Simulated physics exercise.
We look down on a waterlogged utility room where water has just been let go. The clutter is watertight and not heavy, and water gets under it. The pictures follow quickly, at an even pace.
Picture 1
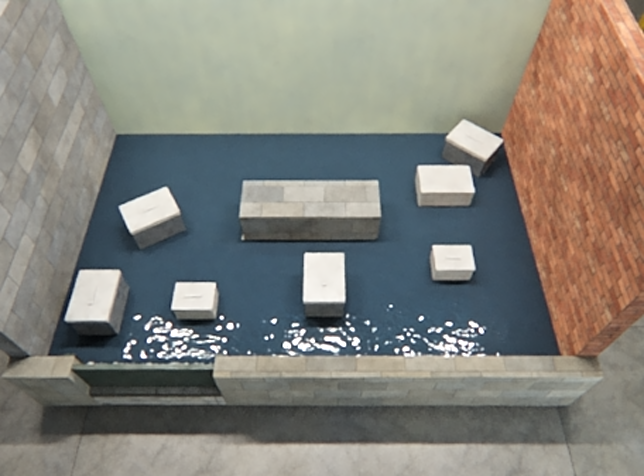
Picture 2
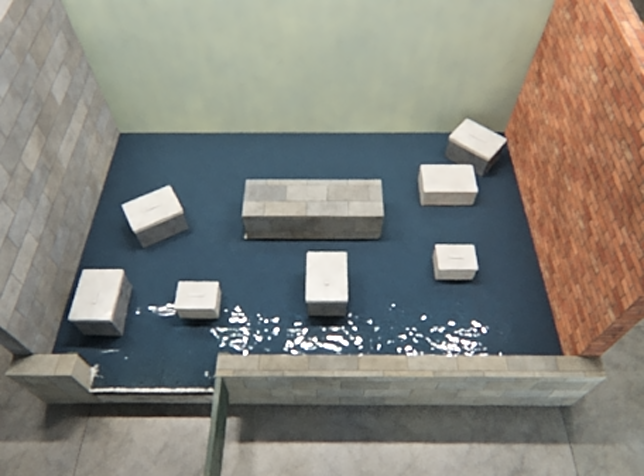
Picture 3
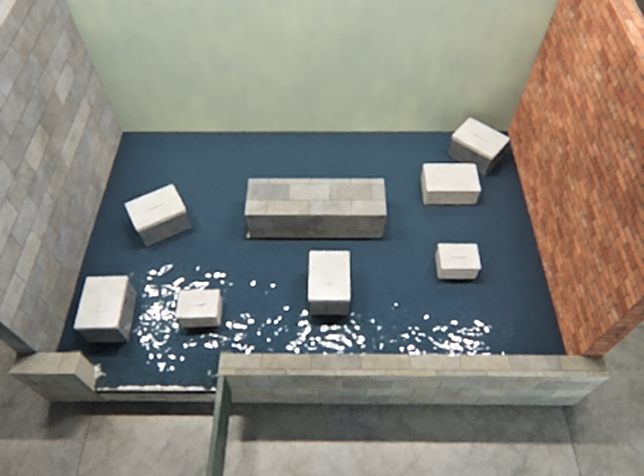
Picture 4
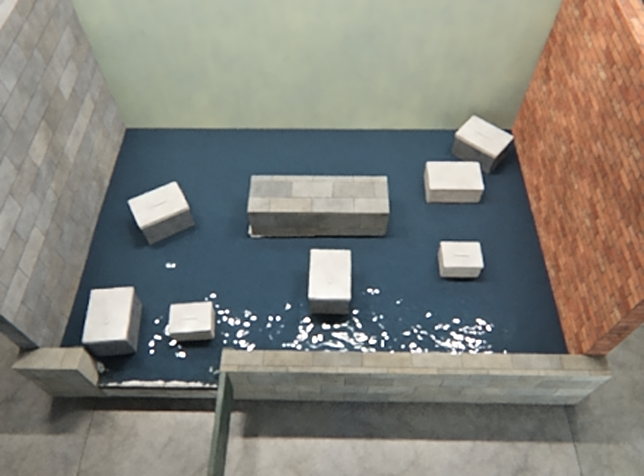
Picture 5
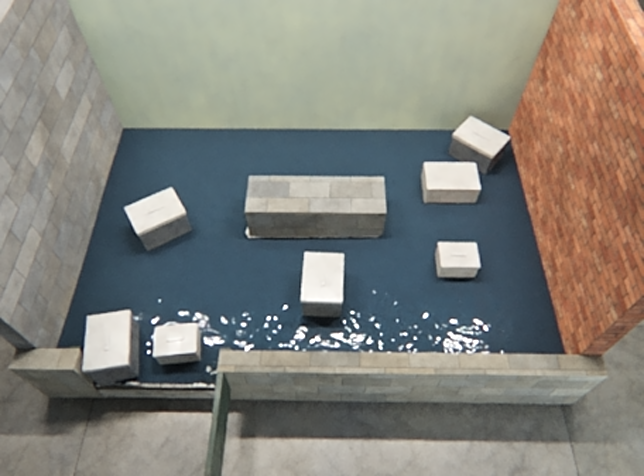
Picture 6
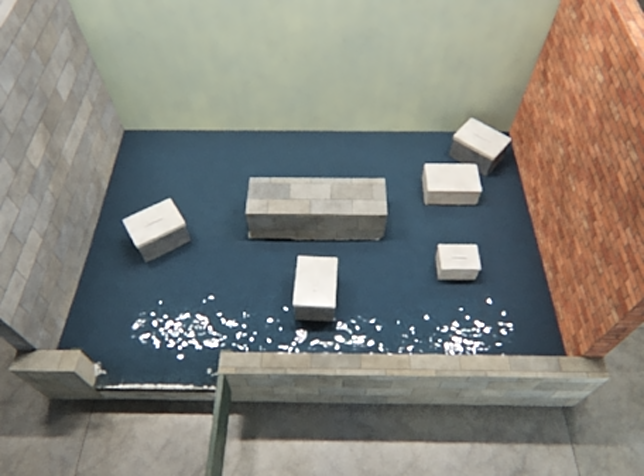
White chests float on dark water, and two at lower left drift out of sight.
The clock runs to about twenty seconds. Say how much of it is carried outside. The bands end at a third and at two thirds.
That comes to at least two thirds.
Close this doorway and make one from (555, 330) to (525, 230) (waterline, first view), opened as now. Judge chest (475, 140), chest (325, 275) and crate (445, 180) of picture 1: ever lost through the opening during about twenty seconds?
In turn: Yes, through, gone.
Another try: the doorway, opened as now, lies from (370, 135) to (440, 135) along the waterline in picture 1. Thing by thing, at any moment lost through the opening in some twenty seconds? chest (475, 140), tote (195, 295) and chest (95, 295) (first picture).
One after the other: Gone, still in, kept in.
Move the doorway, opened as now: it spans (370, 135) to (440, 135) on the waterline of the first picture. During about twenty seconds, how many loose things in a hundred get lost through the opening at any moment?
Near 40 in a hundred.
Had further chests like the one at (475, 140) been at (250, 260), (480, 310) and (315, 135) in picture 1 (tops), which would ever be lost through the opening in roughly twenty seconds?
As listed: Yes, yes, inside.
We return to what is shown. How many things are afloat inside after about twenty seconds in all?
The number is 2.
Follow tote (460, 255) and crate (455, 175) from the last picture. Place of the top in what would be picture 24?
At about (336, 294) and (431, 202).
A moment on, 2 of 7 are out; 5 afloat.
Next, 4 of 7 are out; 3 afloat.
Later, 5 of 7 are out; 2 afloat.
In the end, 5 of 7 are out; 2 afloat.
